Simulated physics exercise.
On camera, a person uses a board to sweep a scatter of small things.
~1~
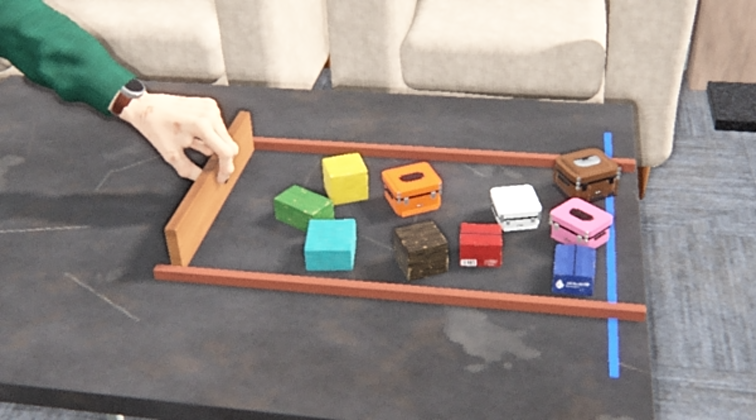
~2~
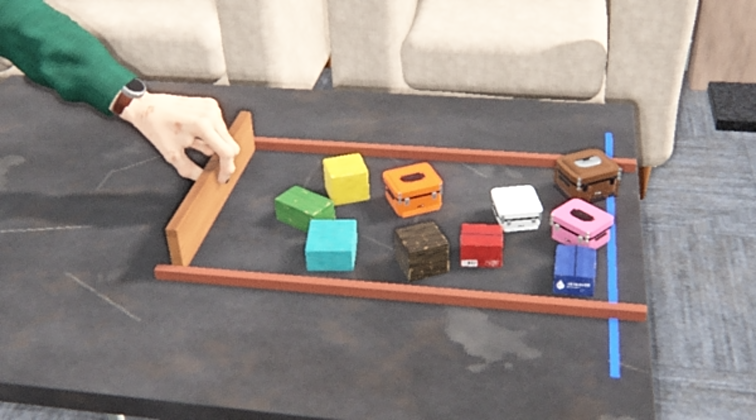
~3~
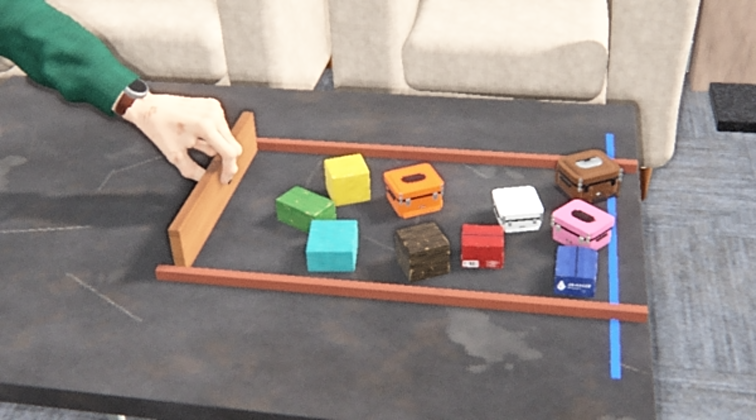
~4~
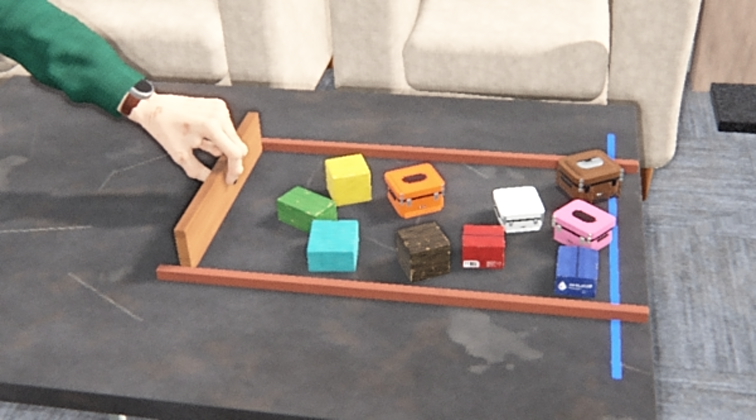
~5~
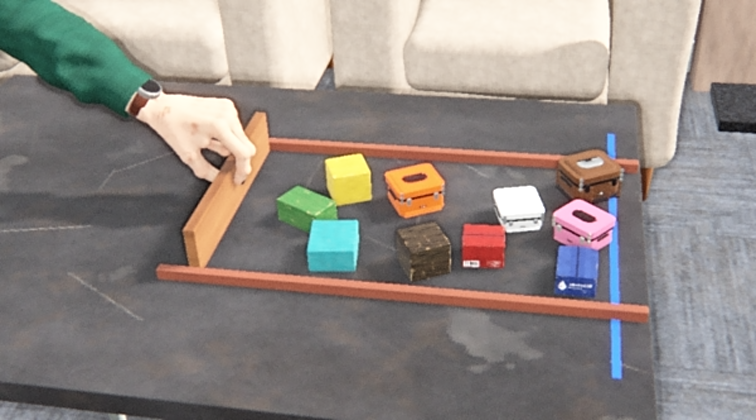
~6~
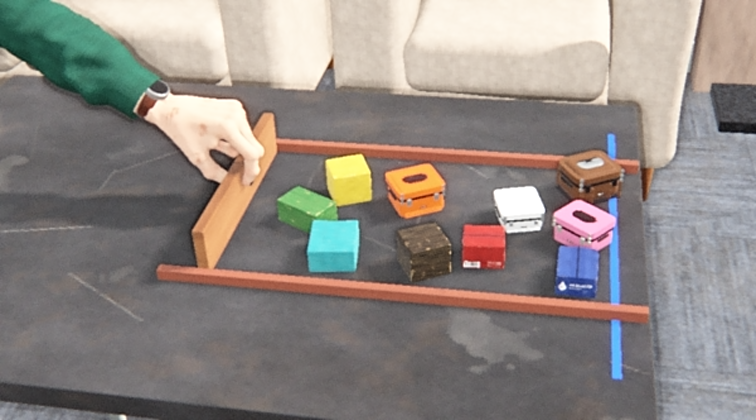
On a dark tabletop between two reddish-brown rails, a hand in a green sleeve holds a wooden board upright, at first nearly still, then slides it slightly right toward scattered colourful blocks and small cases, which stay in place.
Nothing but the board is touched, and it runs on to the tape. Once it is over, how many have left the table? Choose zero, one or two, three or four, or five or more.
Five or more of them have left the table.
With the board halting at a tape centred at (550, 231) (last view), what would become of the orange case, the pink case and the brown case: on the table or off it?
First the orange case, which stays on top, then the pink case, which leaves the top, and the brown case, which leaves the top.
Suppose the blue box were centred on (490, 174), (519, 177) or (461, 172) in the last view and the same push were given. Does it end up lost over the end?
Results in order - still up; still up; still up.
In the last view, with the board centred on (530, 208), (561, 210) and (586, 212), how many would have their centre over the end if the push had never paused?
Place by place, 1, 4 and 7.
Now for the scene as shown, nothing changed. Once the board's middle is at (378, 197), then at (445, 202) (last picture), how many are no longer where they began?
The first count is 5, and then it's 8.
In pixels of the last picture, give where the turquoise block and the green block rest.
First (640, 272), then (642, 229).
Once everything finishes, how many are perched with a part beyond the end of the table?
I'd say 3 of them.
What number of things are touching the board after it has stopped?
3 of them.
Soon after, none off yet; brown case at rest near (589, 178); pink case at rest near (584, 229); blue box at rest near (577, 272).
Then, none off yet; brown case at rest near (589, 178); pink case moved a little near (600, 237); blue box at rest near (577, 272).
Further on, one off so far; brown case moved about its own width near (648, 176); pink case falling near (681, 406); blue box tipped a little near (666, 286).
At rest, the number that fall off is five or more; fallen, orange case, black block, red box, white case, blue box, pink case and brown case.
